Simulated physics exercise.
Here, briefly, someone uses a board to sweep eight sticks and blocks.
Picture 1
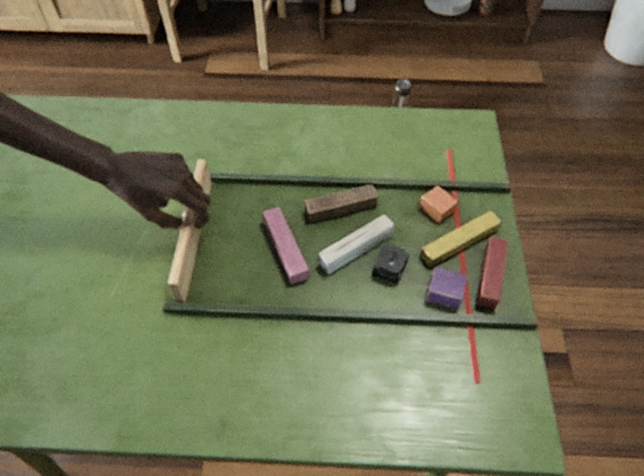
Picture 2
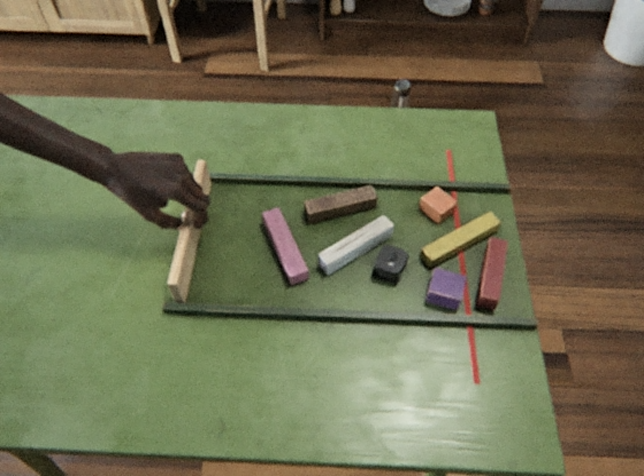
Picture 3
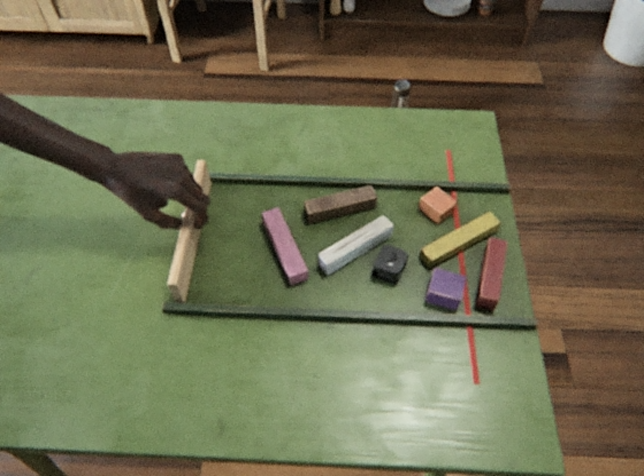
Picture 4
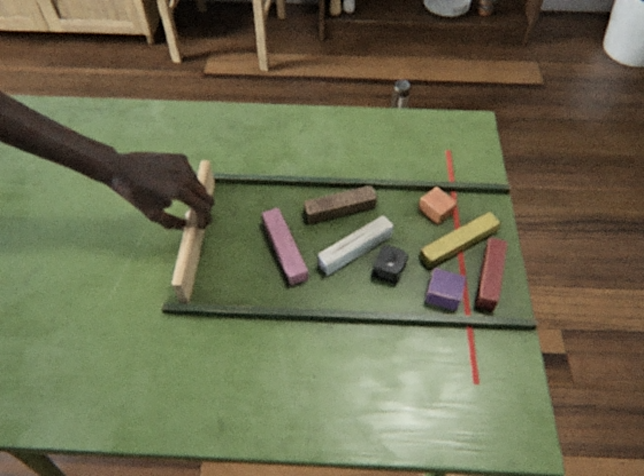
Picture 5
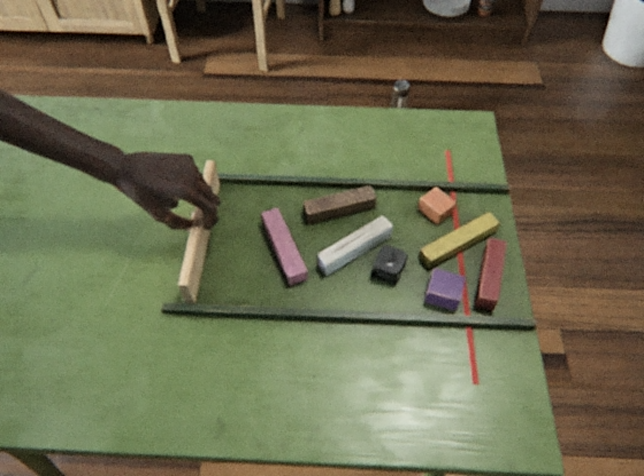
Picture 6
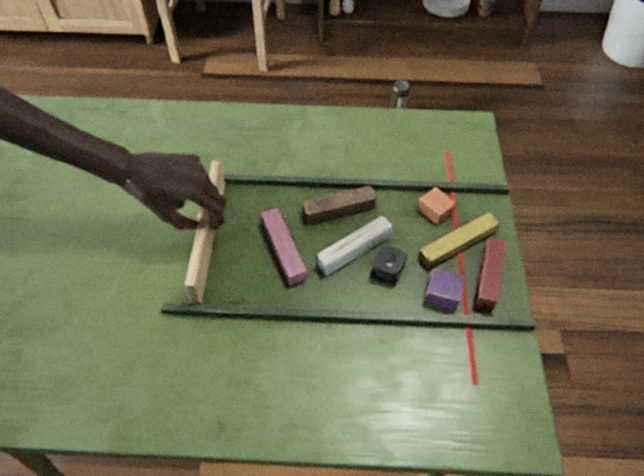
A dark-skinned hand reaches in from the left over a green tabletop, seen from above at an angle, with a wooden floor beyond. It grips an upright pale wooden board between two dark rails, with pink, brown, white, black, orange, yellow, purple and red pieces lying to the right, some near a red line. After staying almost still, the hand slides the board slightly right, touching none of them.
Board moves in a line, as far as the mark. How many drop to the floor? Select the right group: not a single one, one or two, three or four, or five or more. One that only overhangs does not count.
The right group is three or four.
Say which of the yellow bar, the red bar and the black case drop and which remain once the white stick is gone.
As for the yellow bar, it is not retained; the red bar is not retained; the black case is retained.
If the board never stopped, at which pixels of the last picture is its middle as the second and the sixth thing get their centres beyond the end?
(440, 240), later (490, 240).
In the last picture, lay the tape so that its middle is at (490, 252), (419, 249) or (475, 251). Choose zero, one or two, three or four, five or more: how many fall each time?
In turn: Five or over; none; either three or four.
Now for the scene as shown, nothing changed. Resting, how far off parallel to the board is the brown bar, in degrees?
The angle comes out near 65 degrees.
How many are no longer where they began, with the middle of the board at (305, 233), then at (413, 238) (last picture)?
3 by the first point, 8 by the second.
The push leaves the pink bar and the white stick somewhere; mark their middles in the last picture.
The pink bar finishes at (471, 256); the white stick finishes at (498, 243).
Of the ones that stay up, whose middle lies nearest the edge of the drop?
It's the black case that ends up nearest.
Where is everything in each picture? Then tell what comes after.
In the first picture, red bar (493, 272); yellow bar (461, 239); orange block (439, 204); board (192, 228); tape (461, 249).
In the second picture, yellow bar (461, 239); black case (390, 265).
In the third picture, orange block (438, 205); board (191, 228).
In the fourth picture, red bar (492, 273); white stick (356, 245).
In the fifth picture, yellow bar (460, 240); pink bar (284, 245).
In the sixth picture, red bar (491, 274); yellow bar (459, 240); orange block (437, 206); board (207, 229); tape (459, 251).
Early on, none off yet; red bar at rest near (491, 274); yellow bar at rest near (459, 240); orange block at rest near (437, 206).
A while later, none off yet; red bar at rest near (491, 274); yellow bar at rest near (459, 240); orange block moving near (443, 209).
Further along, none off yet; red bar travelled a little near (527, 277); yellow bar travelled a little near (505, 242); orange block travelled well along near (498, 215).
Finally, the number that fall off is three or four; lost, purple block, orange block, yellow bar and red bar.
